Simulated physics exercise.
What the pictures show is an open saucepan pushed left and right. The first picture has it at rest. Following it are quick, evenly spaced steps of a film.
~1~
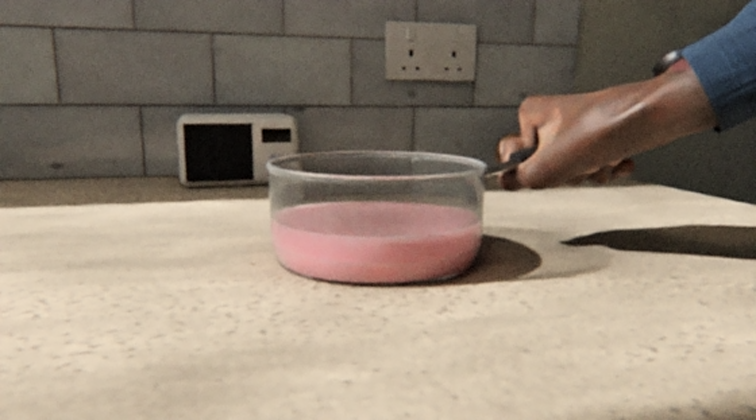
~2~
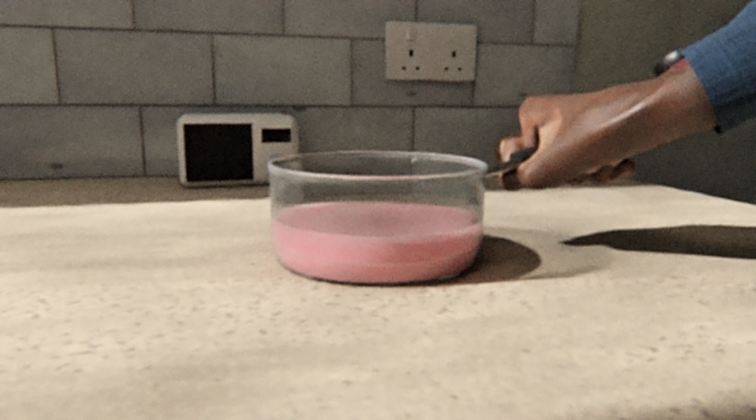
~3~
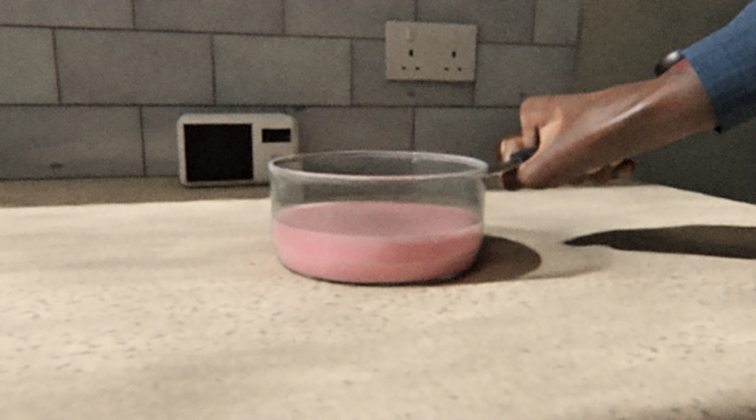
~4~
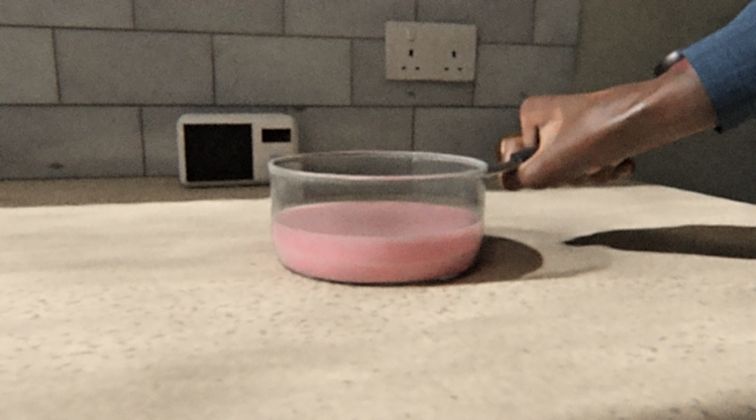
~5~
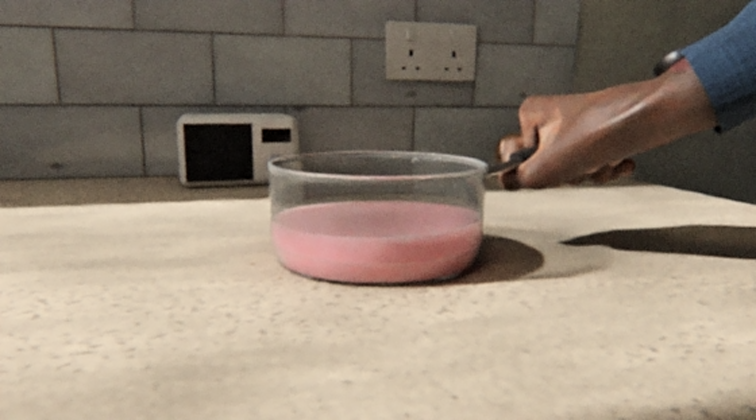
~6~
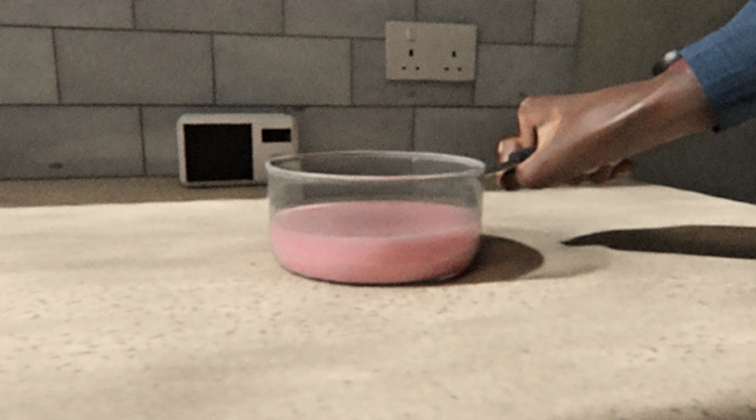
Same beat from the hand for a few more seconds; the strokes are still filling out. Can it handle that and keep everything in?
Yes, it keeps everything in.
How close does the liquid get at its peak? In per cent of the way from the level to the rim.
20%, by my reckoning.
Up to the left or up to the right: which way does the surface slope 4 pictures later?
To the left-hand edge, I'd say.
Shortly, the highest wave so far stays far below the rim.
At the finish, the highest wave so far stays far below the rim; nothing has left it.
